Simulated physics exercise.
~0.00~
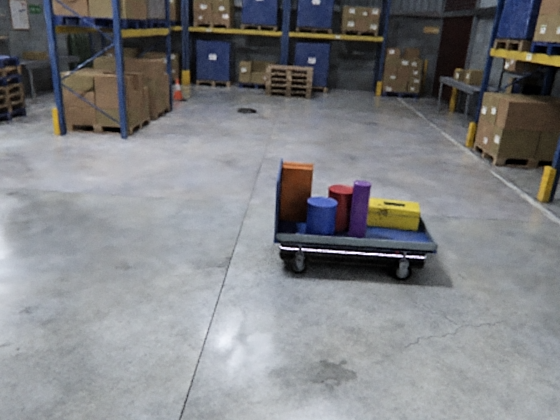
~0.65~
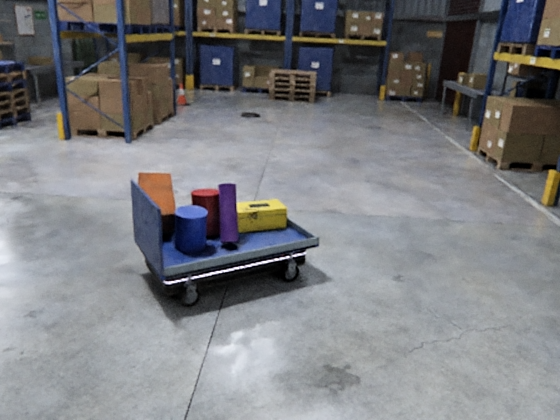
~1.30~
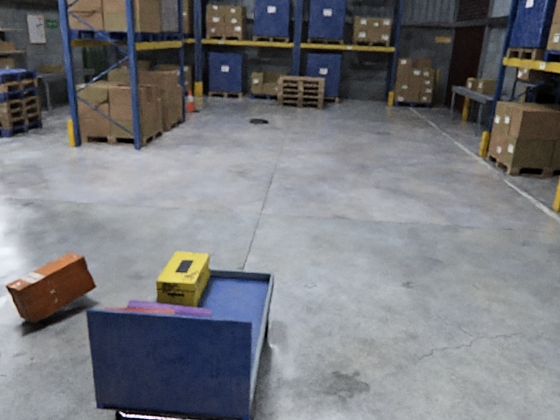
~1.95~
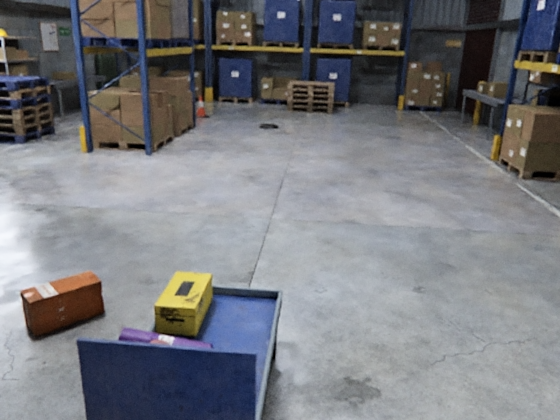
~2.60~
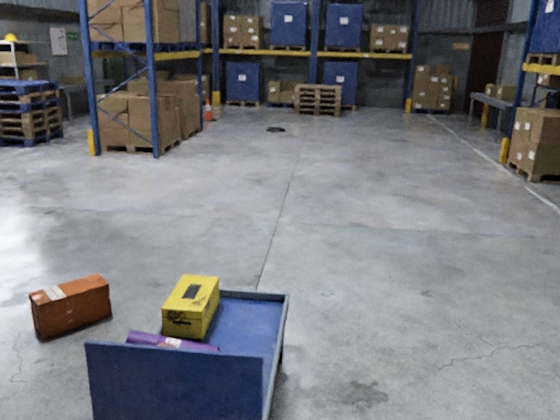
The footage shows a blue cart carrying colourful boxes and cylinders across a warehouse floor, moving left and then swinging toward the viewer as the orange box drops off. It ends stopped, with the orange box lying on the floor, the purple canister toppled and the yellow toolbox still aboard.
